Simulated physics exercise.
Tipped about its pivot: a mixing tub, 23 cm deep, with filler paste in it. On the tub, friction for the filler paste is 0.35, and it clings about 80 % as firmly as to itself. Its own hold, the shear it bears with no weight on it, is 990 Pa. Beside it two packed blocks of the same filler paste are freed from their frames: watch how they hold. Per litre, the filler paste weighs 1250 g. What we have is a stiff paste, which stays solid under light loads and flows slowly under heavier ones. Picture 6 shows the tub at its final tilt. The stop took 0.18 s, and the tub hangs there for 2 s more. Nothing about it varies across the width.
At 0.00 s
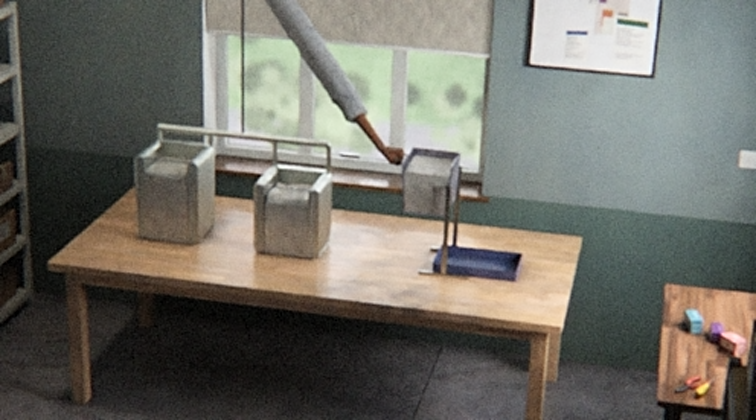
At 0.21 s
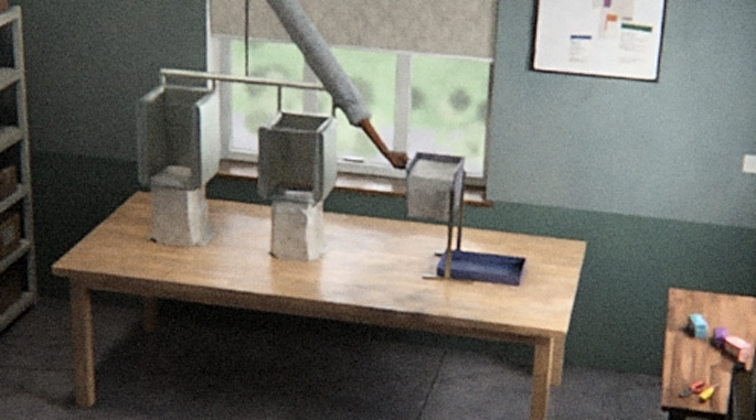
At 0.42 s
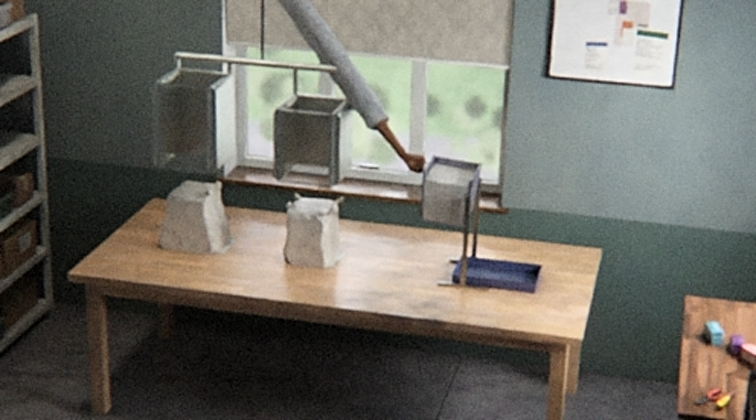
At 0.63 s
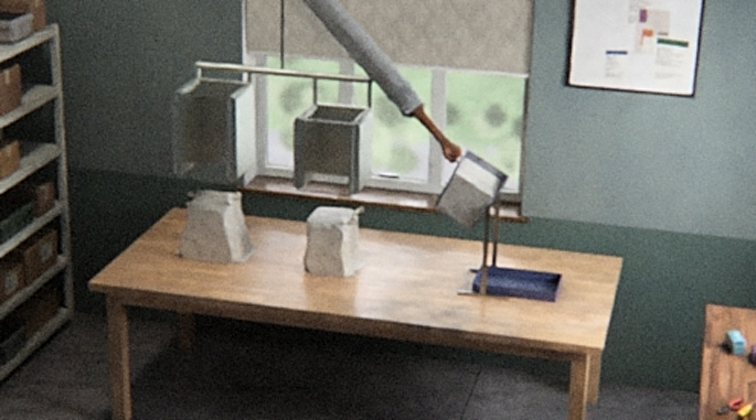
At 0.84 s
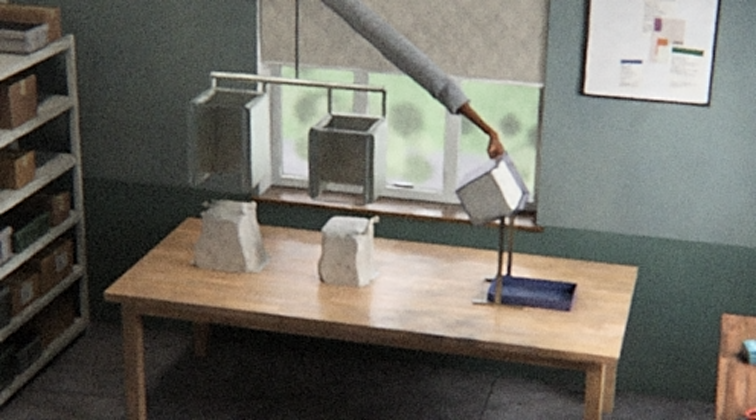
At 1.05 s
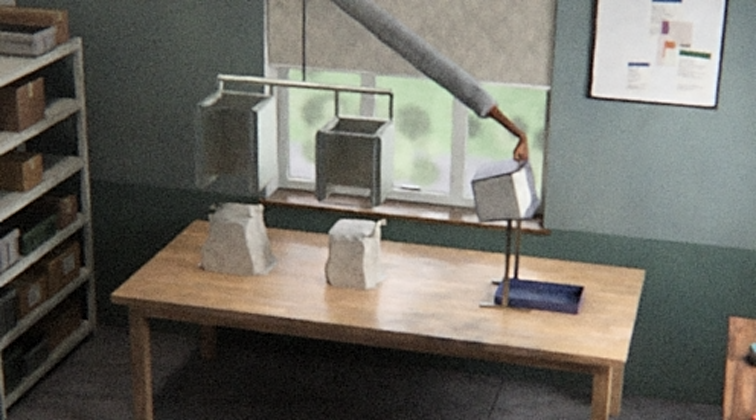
An arm in a grey sleeve reaches down from above a wooden table, seen from slightly above in a green-walled room with a window, shelves at left and a small side table at right. Two grey box moulds on a bar lift off pale blocks, which slump slightly, the left more. The hand then tilts a grey tub rightward above a blue tray as the view drifts left.
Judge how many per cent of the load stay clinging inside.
I would put it at about 100 percent.
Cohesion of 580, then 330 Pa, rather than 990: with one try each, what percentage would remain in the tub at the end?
Roughly 100 % followed by roughly 80 %.
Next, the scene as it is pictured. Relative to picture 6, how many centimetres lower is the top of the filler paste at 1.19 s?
About 0 cm.
After 1.19 s, the tub is at 75 degrees and holds 100 %.
After 1.36 s, the tub is at 75 degrees and holds 100 %.
After 1.53 s, the tub is at 75 degrees and holds 100 %.
After 1.70 s, the tub is at 75 degrees and holds 100 %.
After 3.05 s, at the end, the tub is at 75 degrees and holds 100 %.
